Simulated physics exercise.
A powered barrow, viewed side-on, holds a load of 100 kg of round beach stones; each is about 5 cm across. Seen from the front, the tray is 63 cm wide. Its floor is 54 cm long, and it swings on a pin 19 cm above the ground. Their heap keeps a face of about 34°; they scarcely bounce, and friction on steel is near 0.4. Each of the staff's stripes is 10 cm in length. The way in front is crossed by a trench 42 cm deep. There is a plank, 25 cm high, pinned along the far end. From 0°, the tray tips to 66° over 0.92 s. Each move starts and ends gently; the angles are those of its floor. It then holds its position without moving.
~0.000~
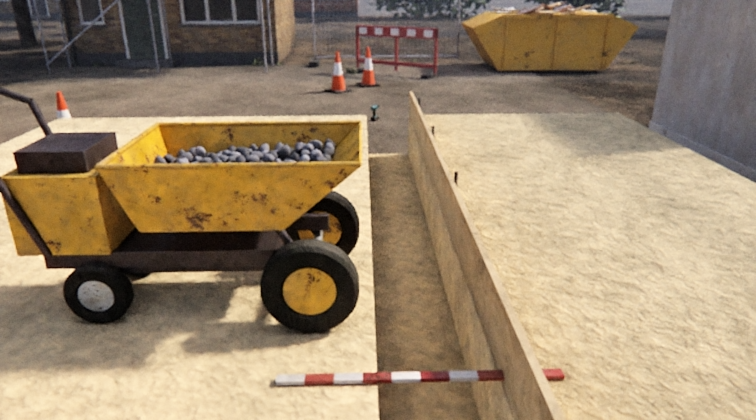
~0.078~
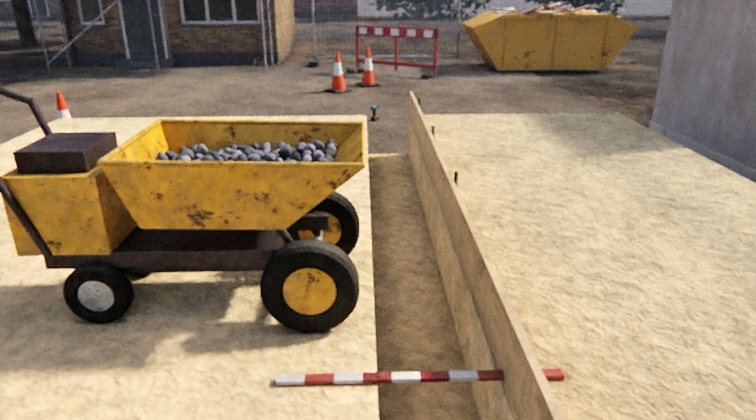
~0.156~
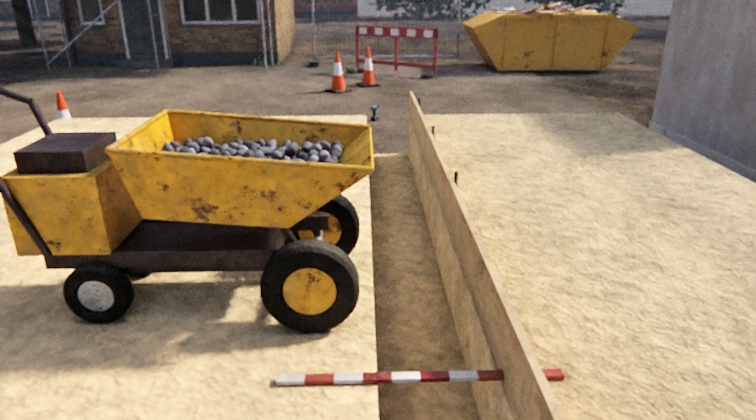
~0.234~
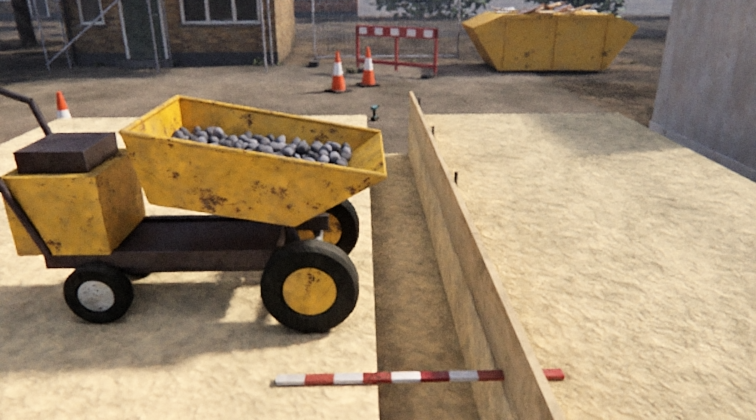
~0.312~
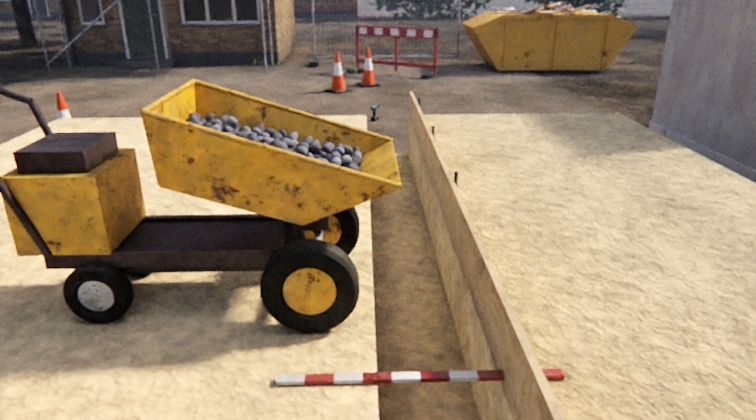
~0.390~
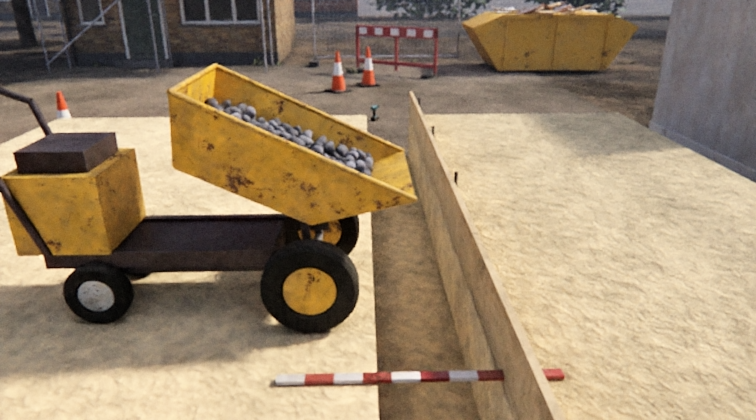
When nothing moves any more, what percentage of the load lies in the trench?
74 %.
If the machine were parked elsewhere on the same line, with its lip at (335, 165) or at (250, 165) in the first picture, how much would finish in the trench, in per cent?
Estimates: 95 % then 100 %.
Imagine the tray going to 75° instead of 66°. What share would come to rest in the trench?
In that case some 90 per cent.
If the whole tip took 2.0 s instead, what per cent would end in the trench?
That works out at about 80 in a hundred.
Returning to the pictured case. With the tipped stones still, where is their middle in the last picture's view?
I'd point somewhere around (446, 354).
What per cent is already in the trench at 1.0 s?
Some 20 per cent of the load by that point.
After 0.7 s the floor is at 56°; 100 % in the tray; the foremost stones are at (422, 223).
After 1.0 s the floor is at 66°; 73 % in the tray, 22 % in the trench, 5 % past the trench; the foremost stones are at (515, 252).
After 1.4 s the floor is at 66°; 21 % in the tray, 53 % in the trench, 26 % past the trench; the foremost stones are at (626, 286).
After 3.3 s the floor is at 66°; 0 % in the tray, 74 % in the trench, 26 % past the trench; the foremost stones are at (755, 290).
